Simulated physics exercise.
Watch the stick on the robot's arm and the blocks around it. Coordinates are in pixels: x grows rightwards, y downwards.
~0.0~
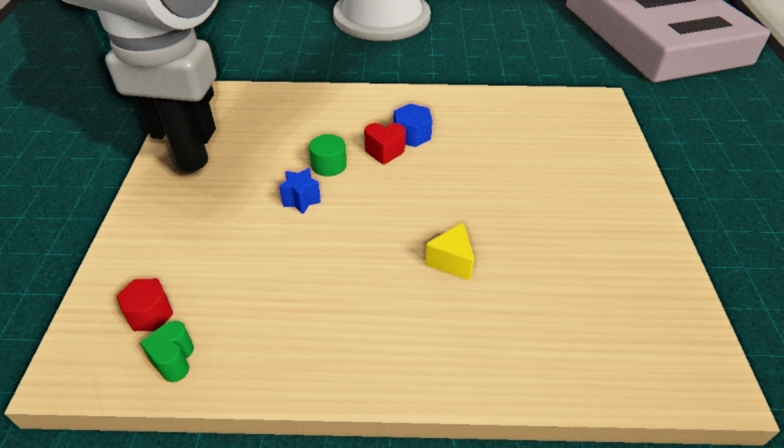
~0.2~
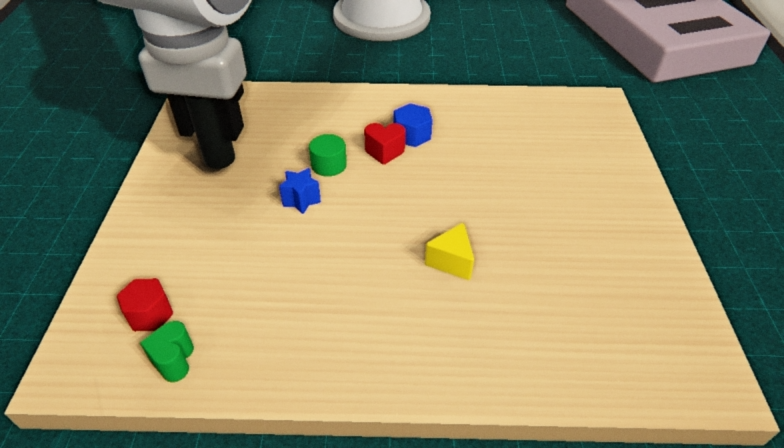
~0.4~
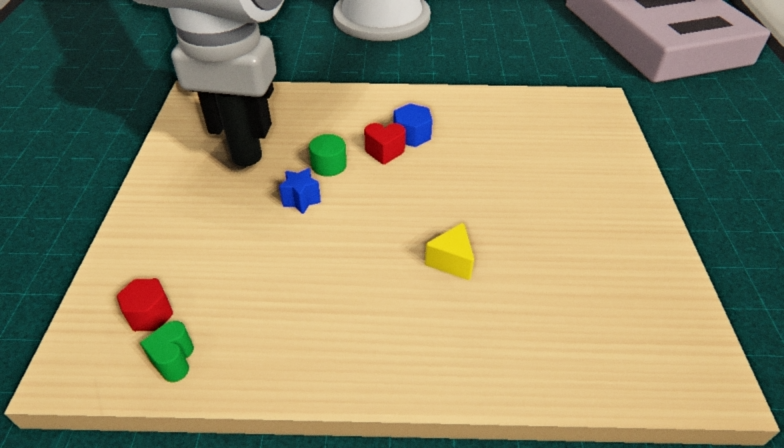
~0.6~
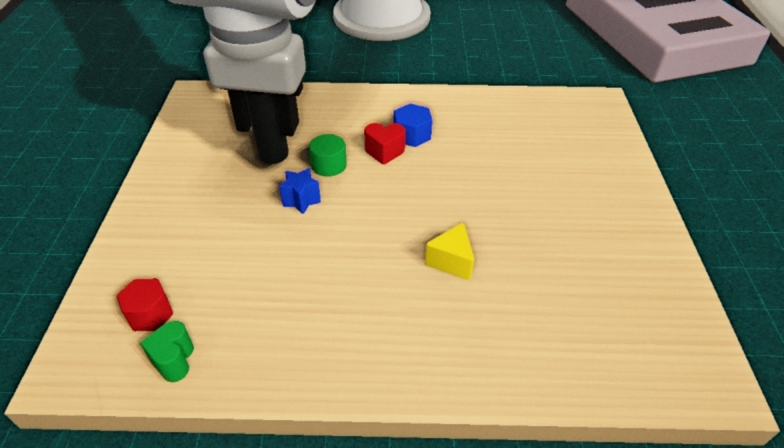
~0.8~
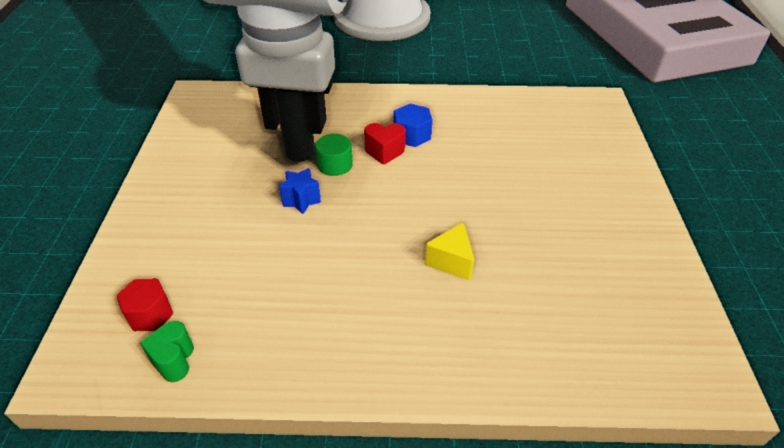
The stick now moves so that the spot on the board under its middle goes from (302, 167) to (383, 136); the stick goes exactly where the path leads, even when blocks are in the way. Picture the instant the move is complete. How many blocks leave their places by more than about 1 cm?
The number of blocks that move over 1 cm is two.
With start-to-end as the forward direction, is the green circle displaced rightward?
Yes, it checks out.
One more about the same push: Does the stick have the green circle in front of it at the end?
It seems not.
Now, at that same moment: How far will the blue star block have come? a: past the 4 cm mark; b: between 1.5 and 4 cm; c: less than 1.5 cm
My answer is option c.
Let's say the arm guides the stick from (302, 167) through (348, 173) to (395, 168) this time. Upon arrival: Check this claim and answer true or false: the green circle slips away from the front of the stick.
My answer: False.
The first path, step by step. One third of the way, stick at (329, 143); green circle at (361, 139); red heart at (392, 131).
Two thirds of the way, stick at (358, 132); green circle at (382, 138); red heart at (417, 133); blue six-sided block at (416, 113).
At the end, stick at (383, 123); blue star block unmoved; green circle at (388, 137); red heart at (424, 134); blue six-sided block at (416, 113).
